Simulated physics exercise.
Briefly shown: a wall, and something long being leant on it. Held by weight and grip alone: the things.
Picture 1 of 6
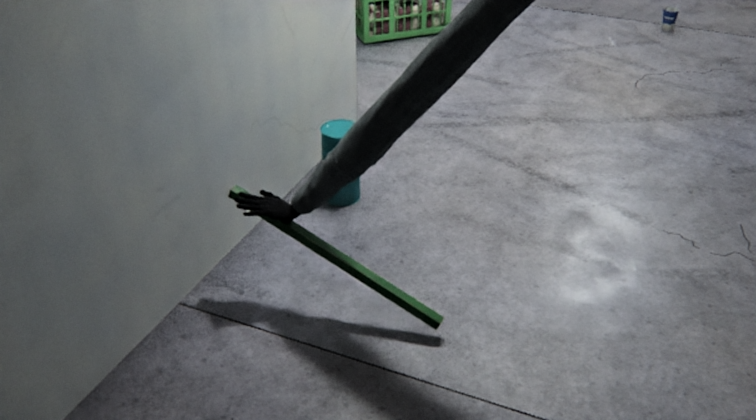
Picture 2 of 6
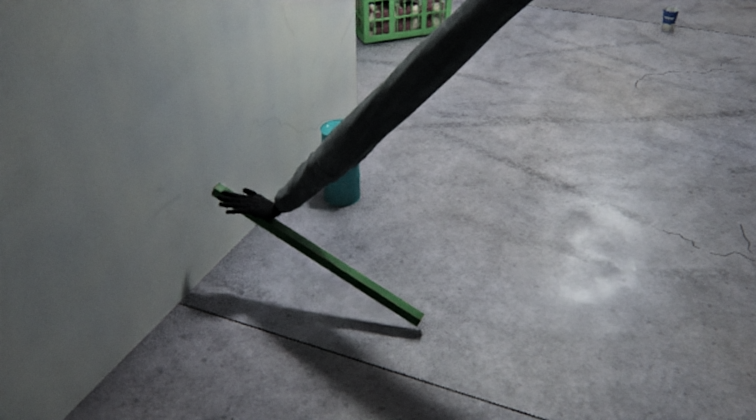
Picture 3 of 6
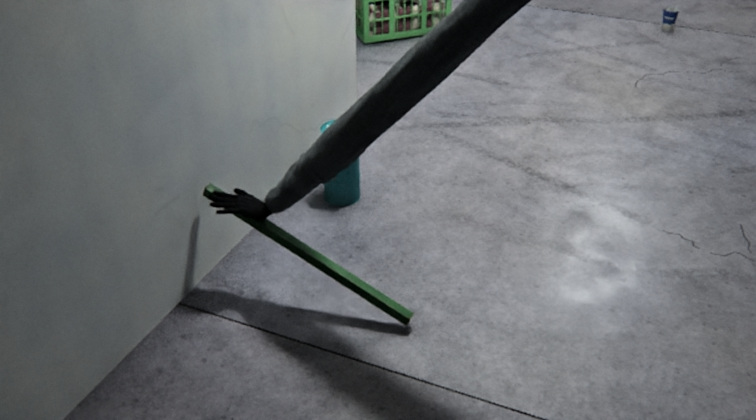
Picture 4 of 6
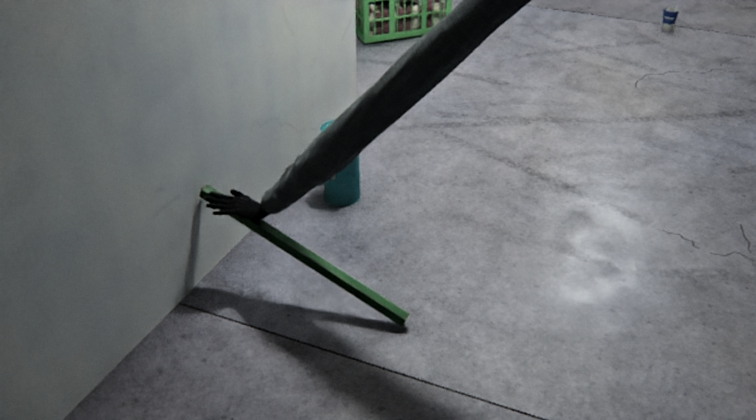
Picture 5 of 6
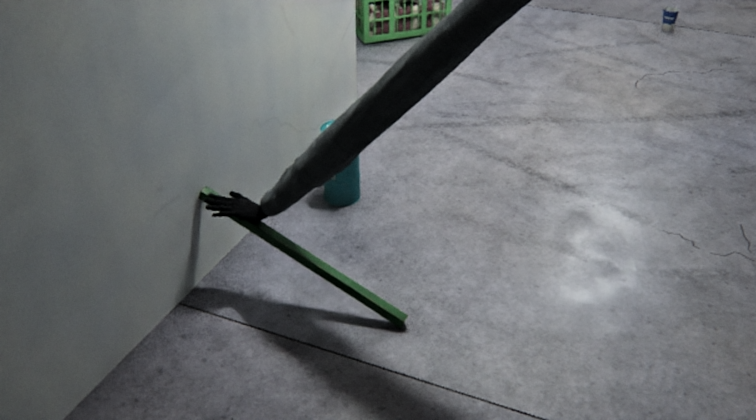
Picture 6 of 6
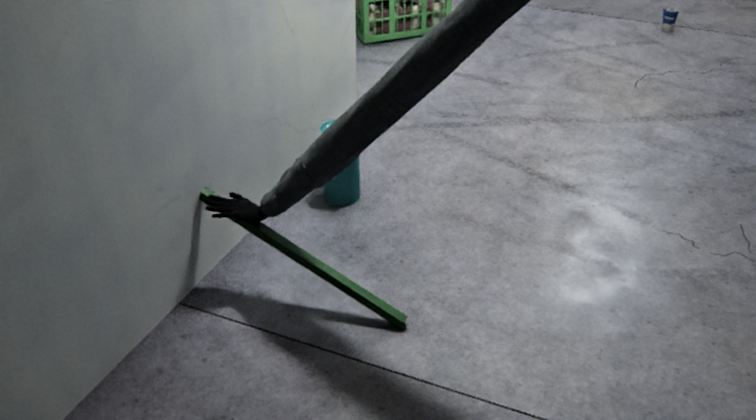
On a gray concrete floor, a dark gloved hand leans a green pole against a pale wall.
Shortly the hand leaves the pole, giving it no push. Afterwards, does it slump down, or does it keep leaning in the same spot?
Moves.
Then, 0.20 s past the last view, green pole 4° lower than it was left near (304, 263).
Then, 0.30 s past the last view, green pole 15° lower than it was left near (311, 282).
Then, 0.40 s past the last view, green pole 23° lower than it was left near (315, 295).
Finally, moved from the start, green pole; turquoise canister still in place. Final places as the last picture's camera would see them, green pole near (315, 296). The pole slips out.
